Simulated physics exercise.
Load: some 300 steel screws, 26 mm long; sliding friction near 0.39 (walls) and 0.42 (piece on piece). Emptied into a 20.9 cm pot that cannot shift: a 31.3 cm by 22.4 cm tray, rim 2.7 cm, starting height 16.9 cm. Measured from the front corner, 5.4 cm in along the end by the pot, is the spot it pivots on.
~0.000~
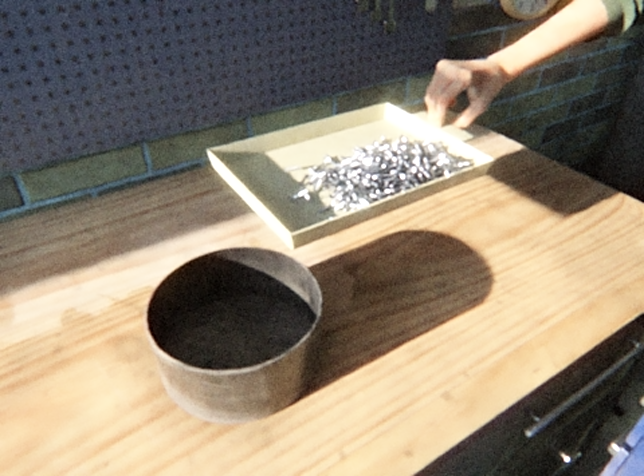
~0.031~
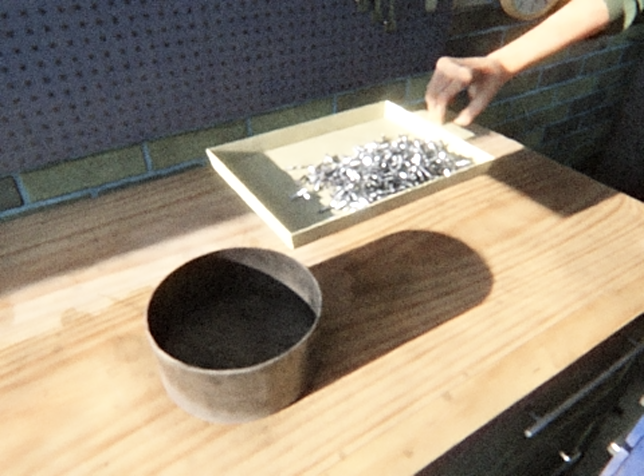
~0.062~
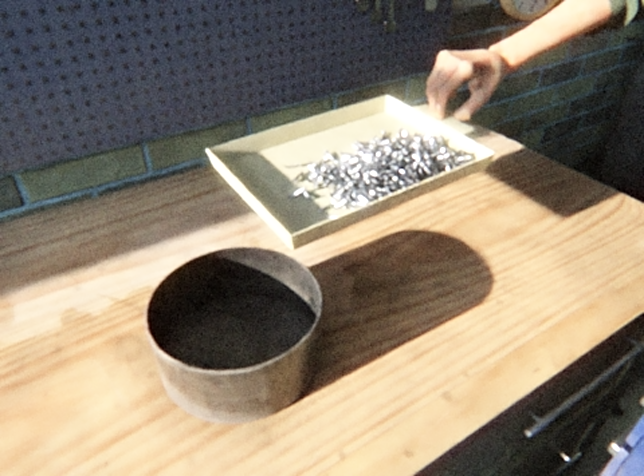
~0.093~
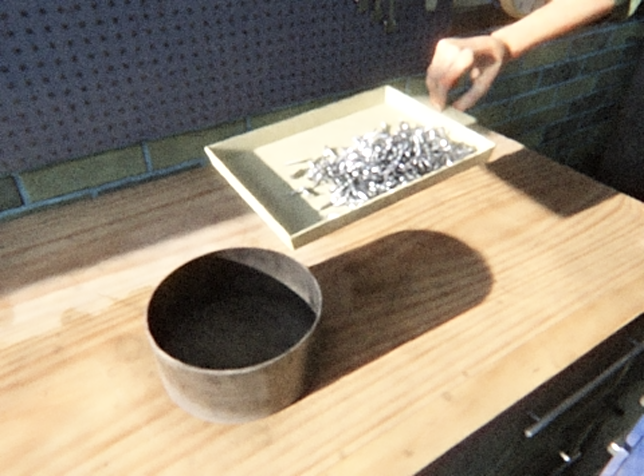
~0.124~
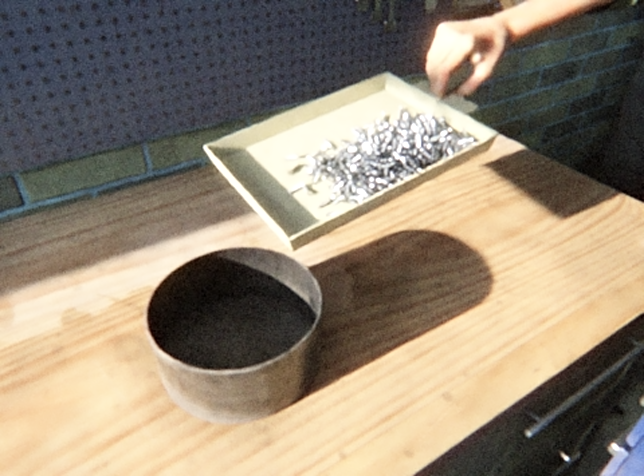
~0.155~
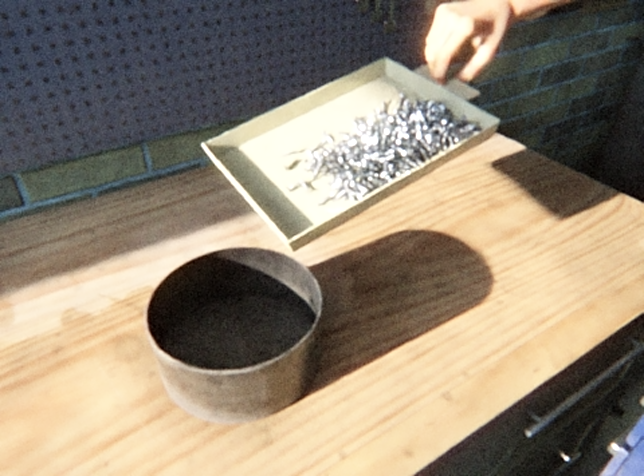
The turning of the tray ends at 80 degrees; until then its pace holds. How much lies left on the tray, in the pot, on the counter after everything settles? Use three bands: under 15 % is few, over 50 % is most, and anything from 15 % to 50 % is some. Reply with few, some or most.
Left on the tray: Few, pot: Most, counter: Few.
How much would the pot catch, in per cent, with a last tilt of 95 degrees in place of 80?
Roughly 100 %.
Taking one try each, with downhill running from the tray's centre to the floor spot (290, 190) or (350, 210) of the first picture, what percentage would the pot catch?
Estimate: Some 75 % and some 55 % respectively.
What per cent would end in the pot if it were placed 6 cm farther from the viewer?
50 %.
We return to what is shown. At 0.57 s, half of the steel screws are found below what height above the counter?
The halfway line is at about 22 cm.
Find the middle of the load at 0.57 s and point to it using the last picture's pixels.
Expected load position: Near (299, 199).
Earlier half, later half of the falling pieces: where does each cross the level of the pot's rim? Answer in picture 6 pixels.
I'd mark about (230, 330) for the first half and about (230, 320) for the second.
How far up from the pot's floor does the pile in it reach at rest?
I'd put it at close to 4.0 centimetres.
Then, at 0.40 s, tilt 46 degrees; the tray holds 100 %, the pot 0 %.
Then, at 0.57 s, tilt 70 degrees; the tray holds 100 %, the pot 0 %.
Then, at 0.86 s, tilt 80 degrees; the tray holds 10 %, the pot 90 %.
By 1.6 s all is still; tray 10 %, pot 90 %, counter 0 %.
